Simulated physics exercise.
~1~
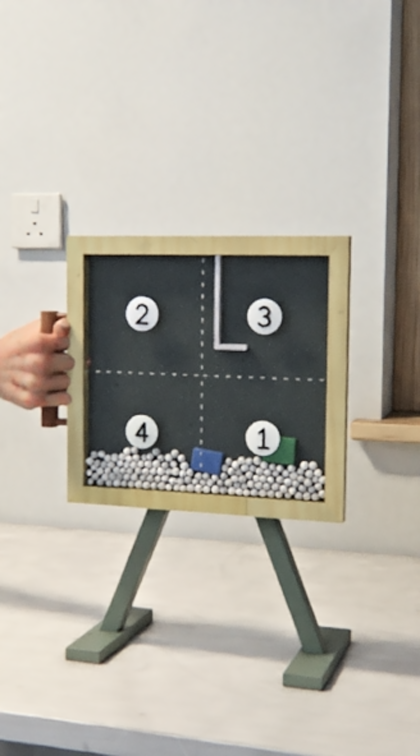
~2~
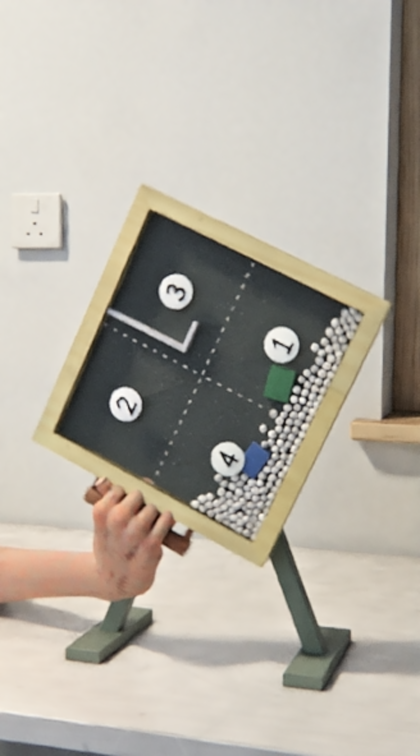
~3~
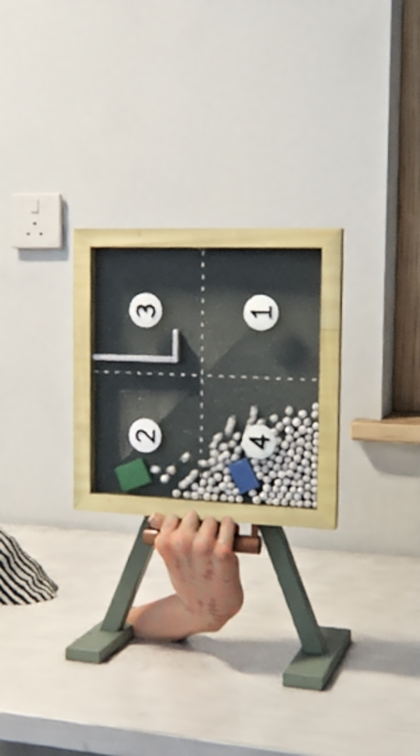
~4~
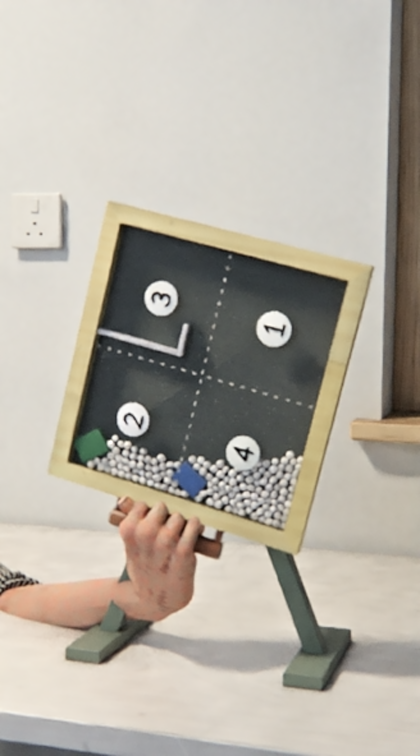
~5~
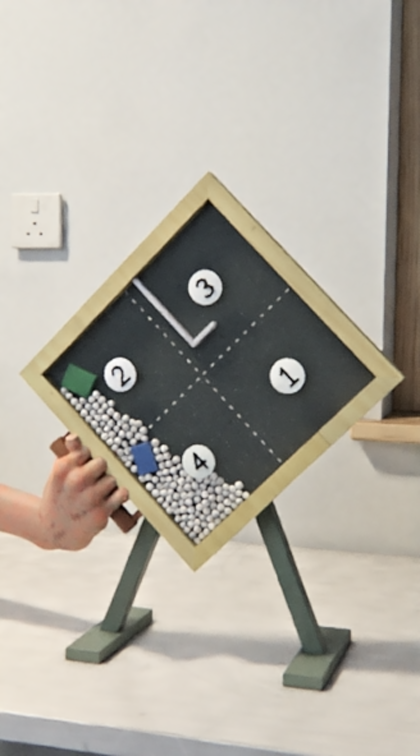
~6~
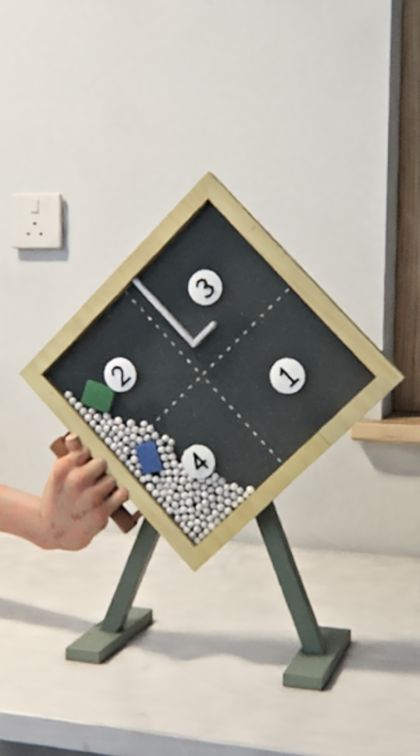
Framed case of white beads turning anticlockwise by hand, then partway back, with green and blue blocks settling on the lower-left slope.
